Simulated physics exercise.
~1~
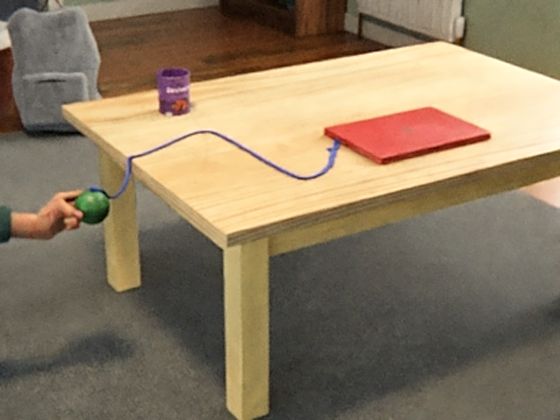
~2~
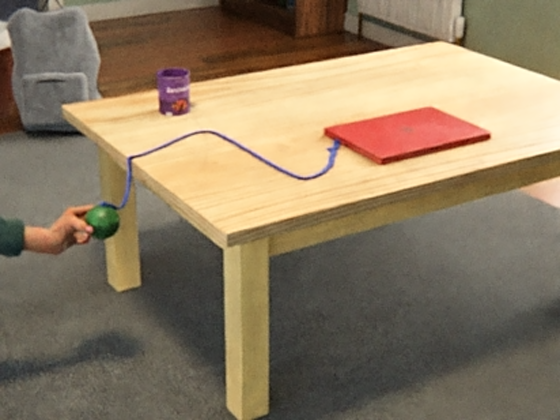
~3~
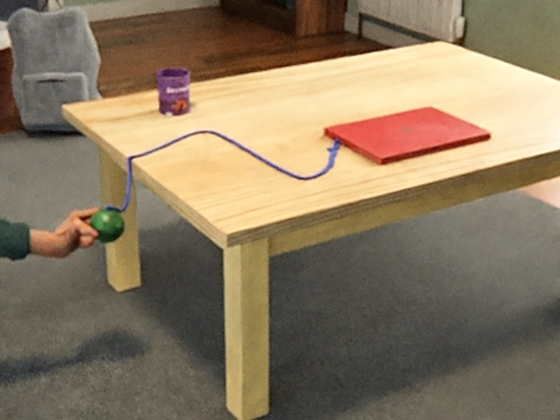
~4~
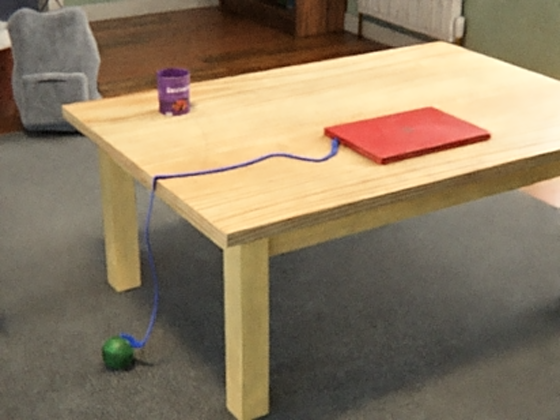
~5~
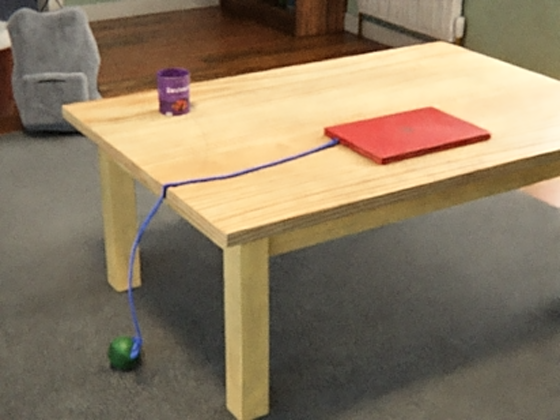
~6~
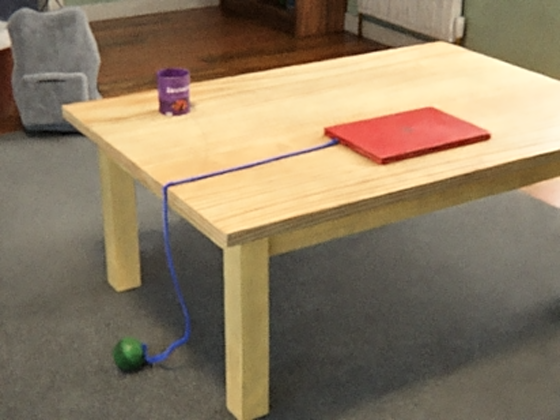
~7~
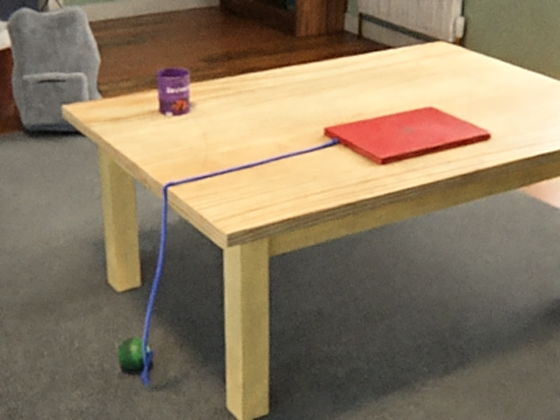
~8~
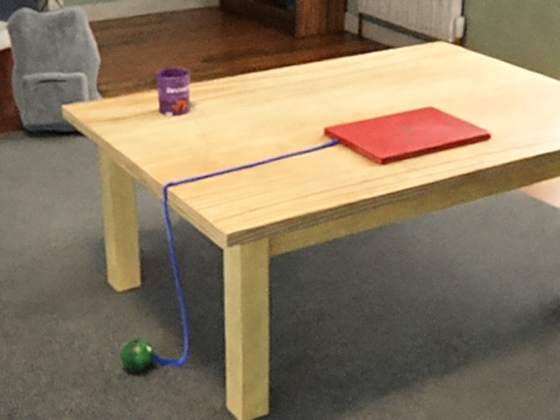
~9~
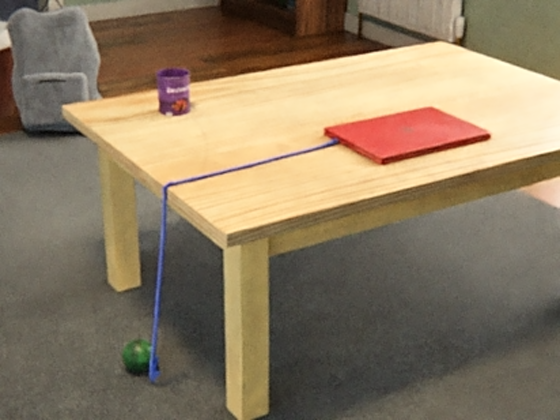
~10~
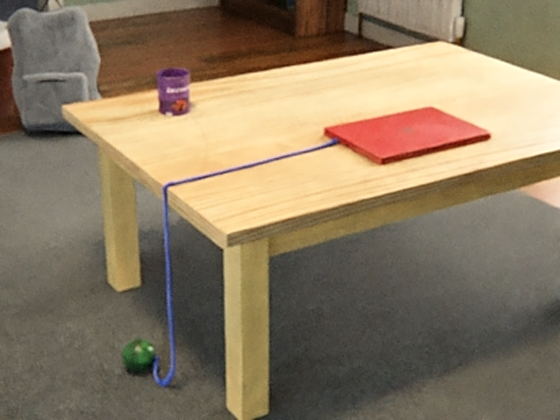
A green ball on a blue ribbon tied to a red laptop is held off the left end of a wooden table, then released by a hand and drops to the floor. The ribbon pulls straight across the tabletop, while the laptop and purple cup stay in place.
